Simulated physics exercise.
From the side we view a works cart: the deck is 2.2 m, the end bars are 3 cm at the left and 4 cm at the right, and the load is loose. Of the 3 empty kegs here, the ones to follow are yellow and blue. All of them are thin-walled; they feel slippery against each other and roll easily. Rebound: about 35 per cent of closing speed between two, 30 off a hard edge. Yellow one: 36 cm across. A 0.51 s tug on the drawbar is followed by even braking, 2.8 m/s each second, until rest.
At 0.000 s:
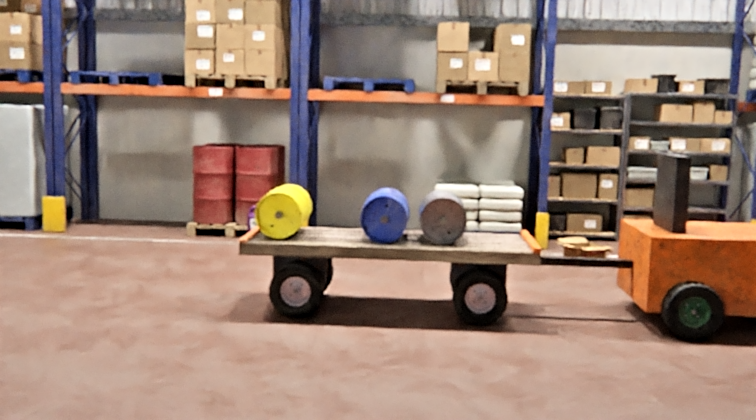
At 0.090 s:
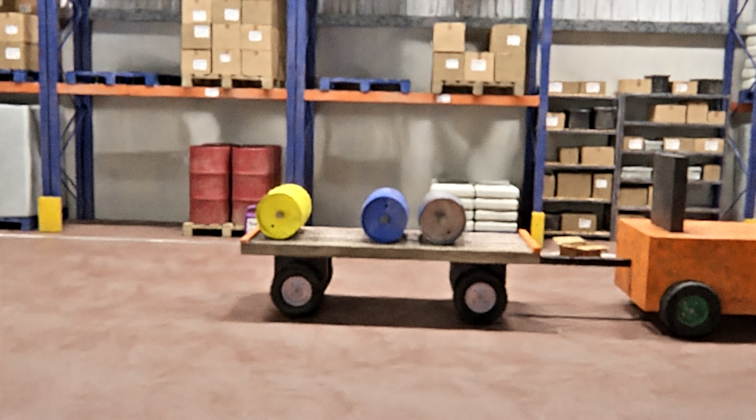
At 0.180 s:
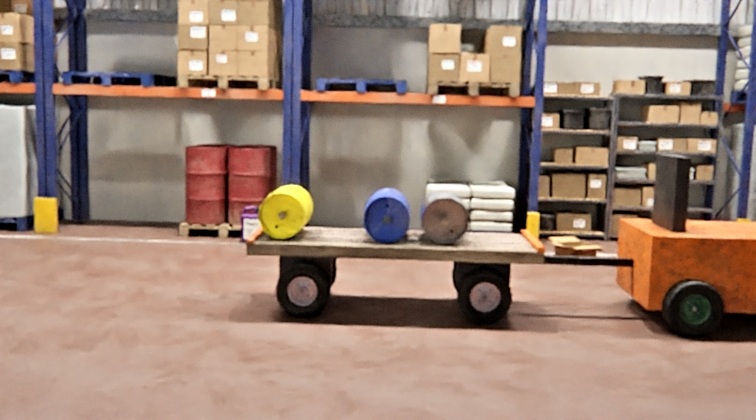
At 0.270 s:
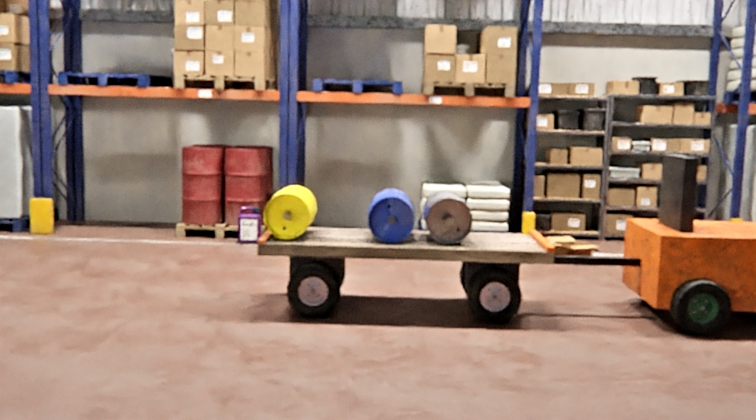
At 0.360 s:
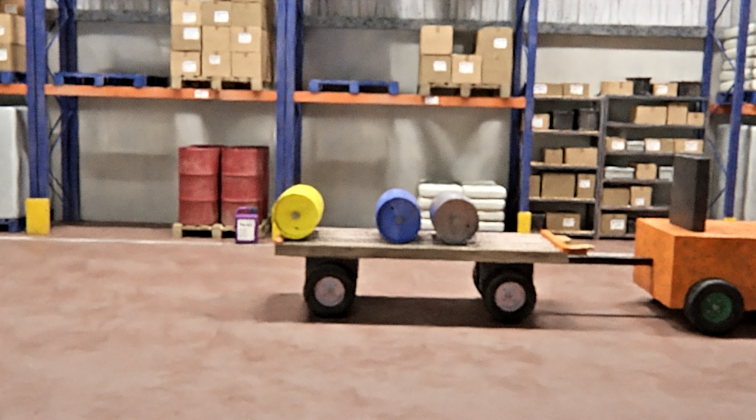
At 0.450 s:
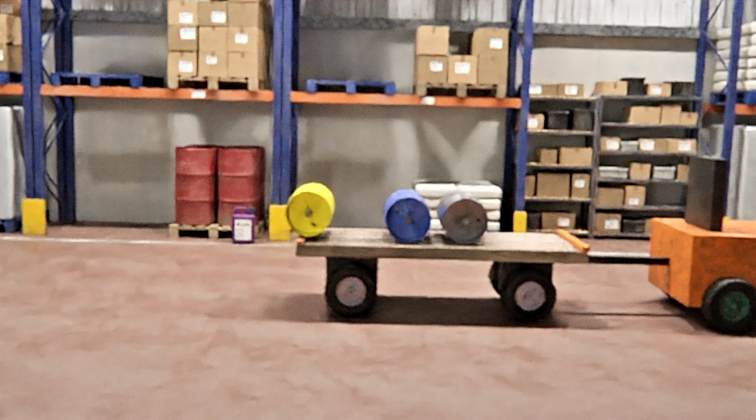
A flat wooden cart hitched behind an orange tug rolls slowly to the right, gathering speed, across the reddish floor of a warehouse seen from the side. A yellow keg lies at its left end, with a blue one and a greyish-brown one together right of centre, before racks of boxes and red drums. The kegs ride along with the deck, while the background slips slightly left as the view shifts.
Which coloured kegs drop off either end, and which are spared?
Yellow will come out; blue will stay in.
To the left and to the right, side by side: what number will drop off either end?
By side, that's 1 to the left and 0 to the right.
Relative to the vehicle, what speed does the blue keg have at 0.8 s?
Estimated speed near 0.9 m/s.
After 0.8 s, yellow is over the left bar and falling; blue is on the deck, 40 cm from the left bar, rolling left along the cart; 1 of 3 is off.
After 1.0 s, yellow is over the left bar and down; blue is on the deck, 25 cm from the left bar, rolling left along the cart; 1 of 3 is off.
At rest (2.3 s), yellow is over the left bar and down; blue is on the deck, 20 cm from the left bar; 1 of 3 is off.
